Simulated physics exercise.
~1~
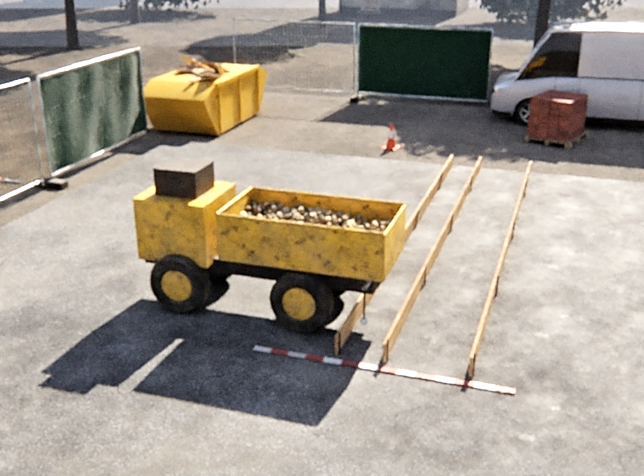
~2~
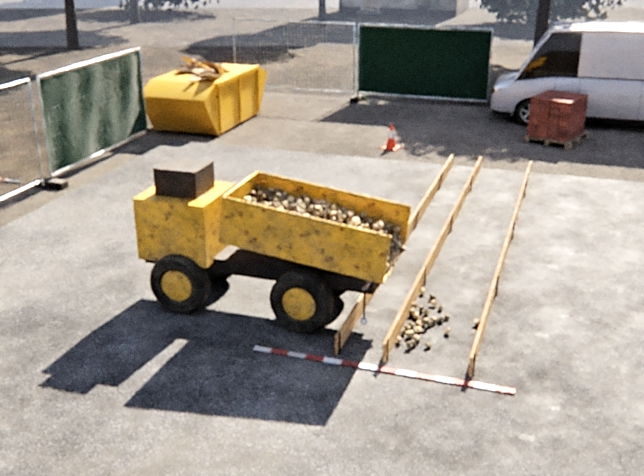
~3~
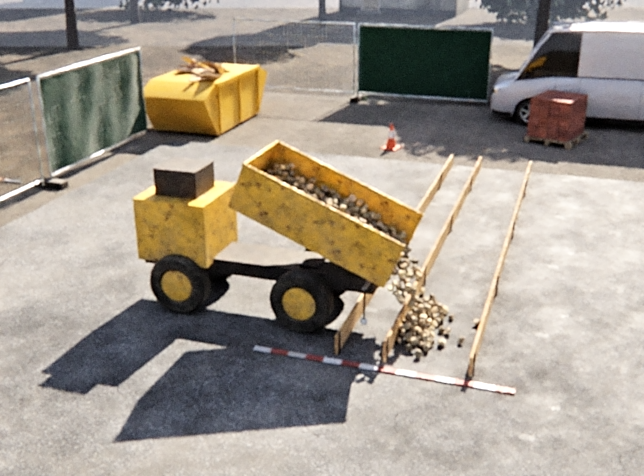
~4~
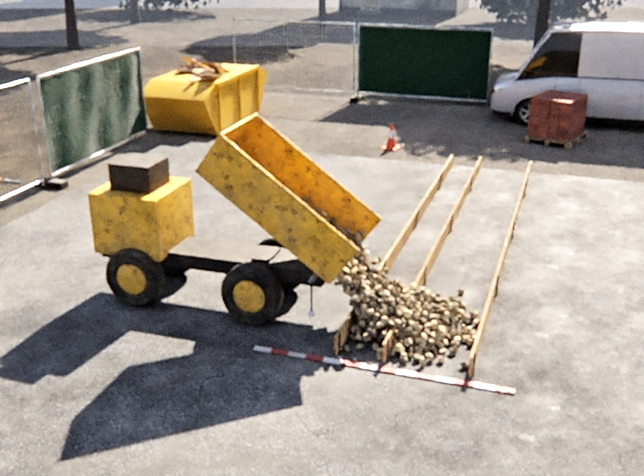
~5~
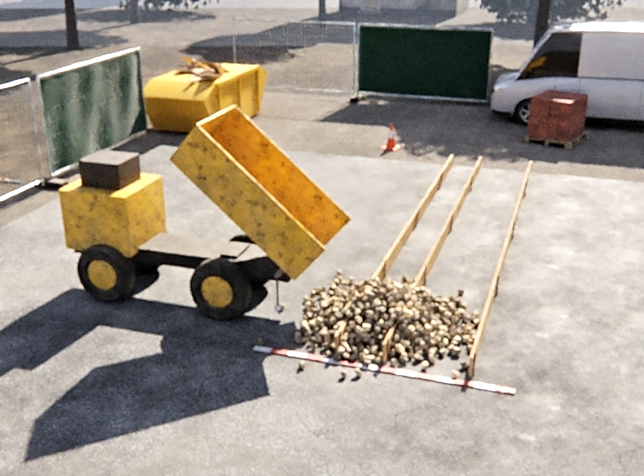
On a paved yard, a yellow truck tips stones over planks and pulls left, emptying its bed.
